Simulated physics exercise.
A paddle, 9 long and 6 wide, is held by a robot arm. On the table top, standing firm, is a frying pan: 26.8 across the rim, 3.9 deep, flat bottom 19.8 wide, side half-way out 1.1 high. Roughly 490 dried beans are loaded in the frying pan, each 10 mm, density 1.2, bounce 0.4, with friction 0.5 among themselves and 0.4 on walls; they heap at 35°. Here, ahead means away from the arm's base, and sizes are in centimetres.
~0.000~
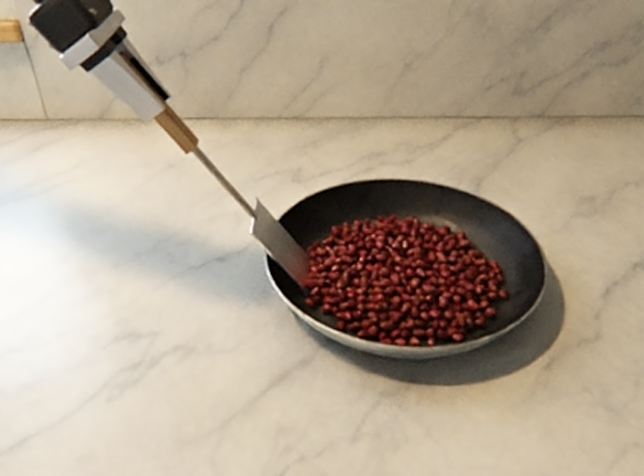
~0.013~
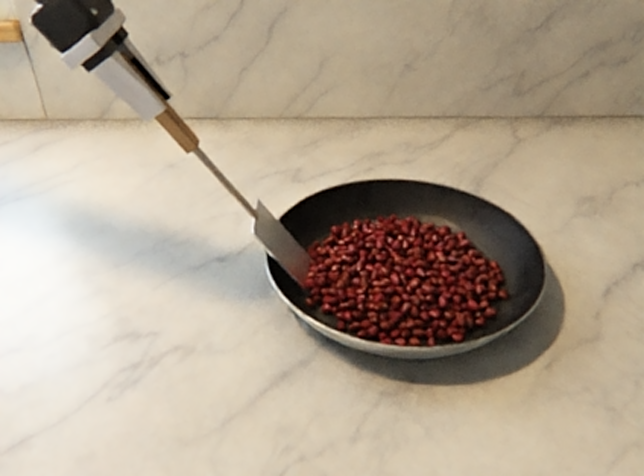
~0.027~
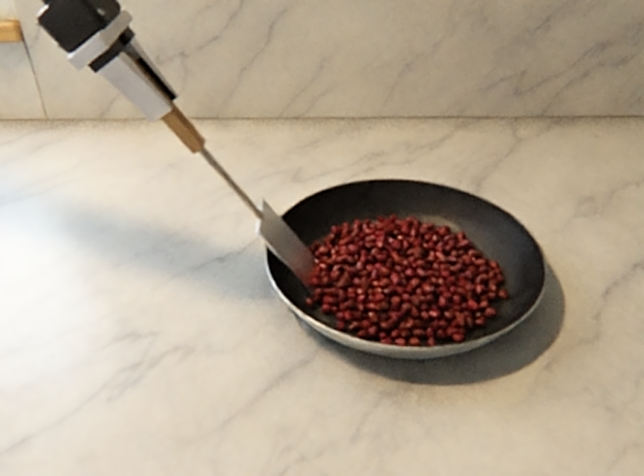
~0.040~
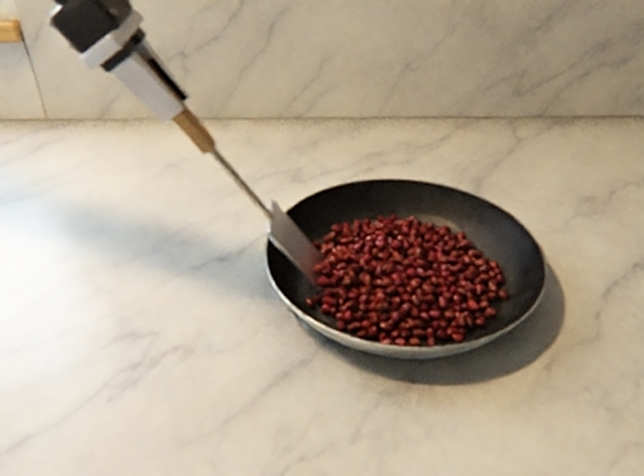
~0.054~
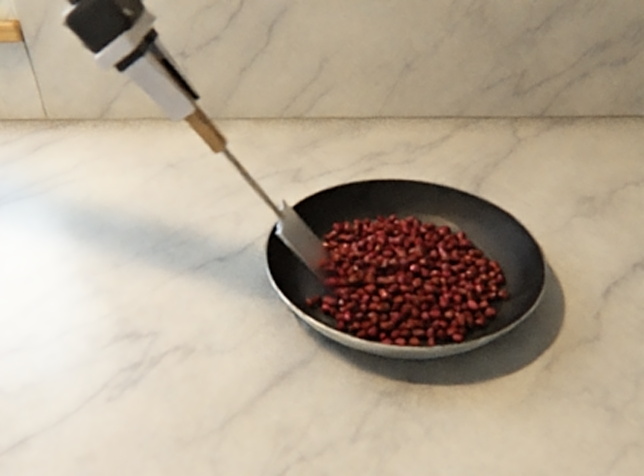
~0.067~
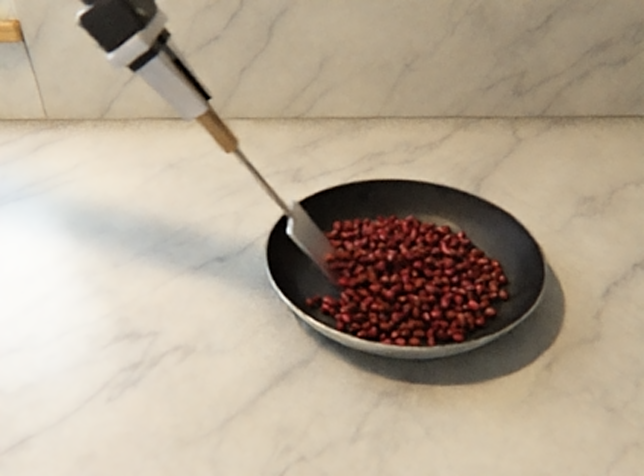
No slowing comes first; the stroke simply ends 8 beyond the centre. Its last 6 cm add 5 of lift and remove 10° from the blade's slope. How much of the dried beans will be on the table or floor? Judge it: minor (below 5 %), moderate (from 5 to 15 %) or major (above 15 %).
My judgement: Minor.
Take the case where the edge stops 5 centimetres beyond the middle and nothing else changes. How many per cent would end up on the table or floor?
Then roughly 0 percent would finish on the table or floor.
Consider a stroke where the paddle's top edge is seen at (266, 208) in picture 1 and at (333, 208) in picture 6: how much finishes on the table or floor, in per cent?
It comes to something like 10 %, give or take.
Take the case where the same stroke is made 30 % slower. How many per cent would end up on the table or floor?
It would be near 0 per cent.
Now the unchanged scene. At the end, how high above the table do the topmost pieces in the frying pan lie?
4.5 cm.
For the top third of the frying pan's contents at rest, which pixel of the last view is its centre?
Somewhere around (487, 258) in the last picture.
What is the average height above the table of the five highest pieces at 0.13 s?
I'd put it close to 4 cm.
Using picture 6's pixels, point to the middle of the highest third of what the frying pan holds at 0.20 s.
It is centred at about (466, 260).
After 0.13 s, sloping 56°, highest piece 4 above the table; 492 in the frying pan.
After 0.20 s, sloping 53°, highest piece 4 above the table; 492 in the frying pan.
After 0.43 s, sloping 46°, highest piece 4 above the table; 479 in the frying pan, 13 on the table or floor.
After 1.48 s, sloping 46°, highest piece 4 above the table; 479 in the frying pan, 13 on the table or floor.
In the end, 479 in the frying pan, 13 on the table or floor. That is 3 % on the table or floor.
